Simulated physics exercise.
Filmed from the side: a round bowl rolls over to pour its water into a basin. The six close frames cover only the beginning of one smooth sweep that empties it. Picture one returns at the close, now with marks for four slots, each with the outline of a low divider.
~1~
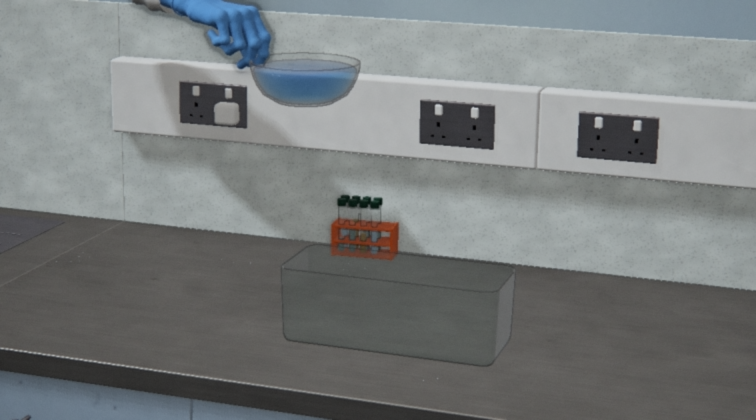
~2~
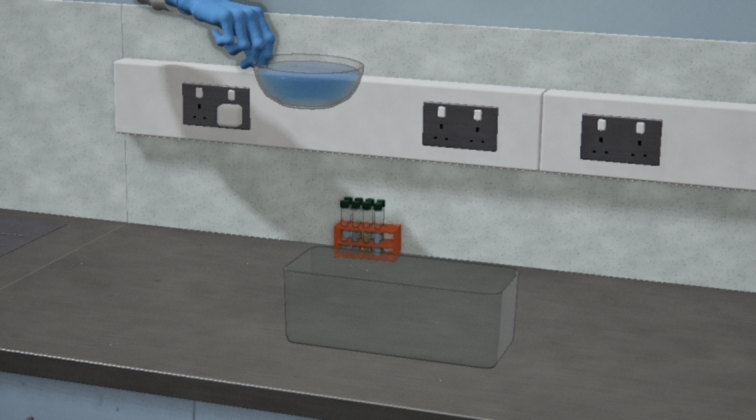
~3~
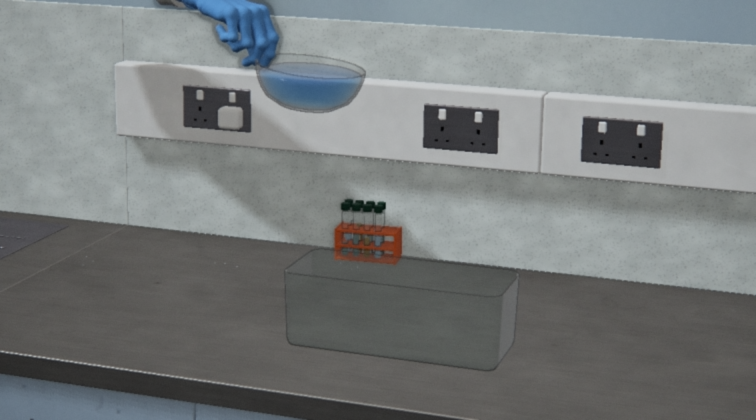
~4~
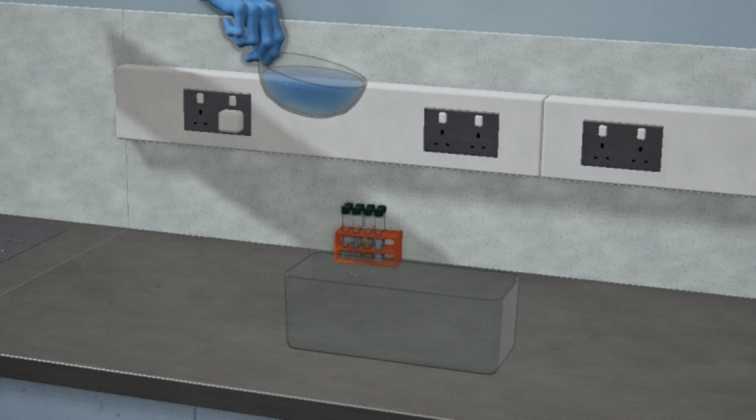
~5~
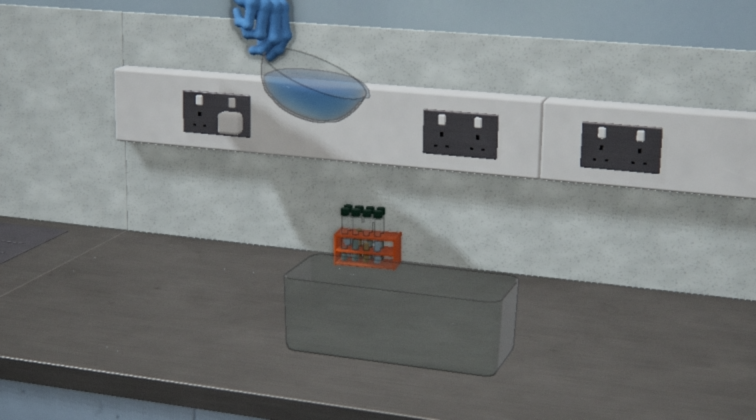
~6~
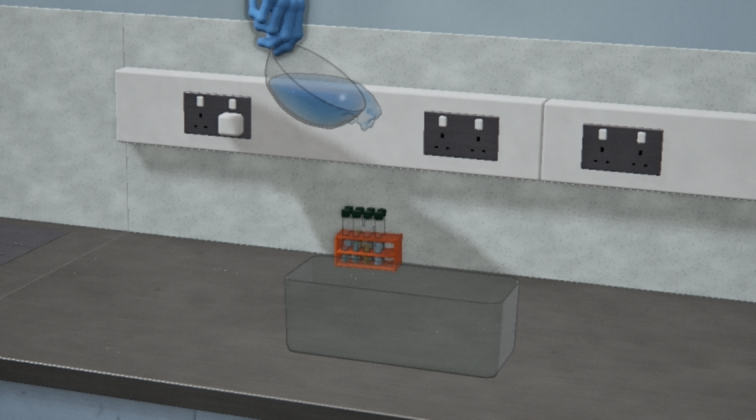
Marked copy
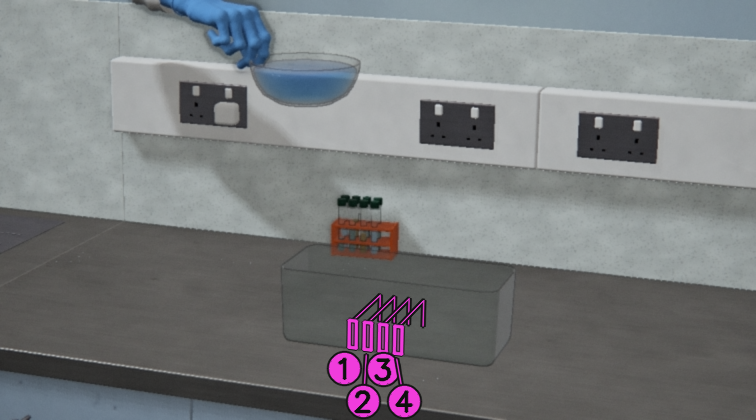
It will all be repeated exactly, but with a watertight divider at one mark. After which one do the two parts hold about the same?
Choose 4.
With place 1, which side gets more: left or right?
More ends on the right.
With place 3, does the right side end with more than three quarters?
No.
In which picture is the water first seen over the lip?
Picture 5.
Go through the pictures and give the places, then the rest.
Upright, lip at (356, 64); basin from (284, 338) to (495, 366); nothing has left yet.
Upright, lip at (359, 68); nothing has left yet.
Tipped about 6°, lip at (361, 75); nothing has left yet.
Tipped about 13°, lip at (363, 85); nothing has left yet.
Tipped about 23°, lip at (362, 96); water is over the lip, down to (362, 96).
Tipped about 34°, lip at (361, 109); water is over the lip, down to (367, 127).
On the marked copy, 1 at (351, 352); 2 at (366, 354); 3 at (381, 356); 4 at (396, 359).
Choosing 1, about 15 % ends left of the wall and 78 % right of it; 7 % is lost outside.
Choosing 2, about 22 % ends left of the wall and 70 % right of it; 7 % is lost outside.
Choosing 3, about 33 % ends left of the wall and 60 % right of it; 7 % is lost outside.
Choosing 4, about 47 % ends left of the wall and 45 % right of it; 8 % is lost outside.
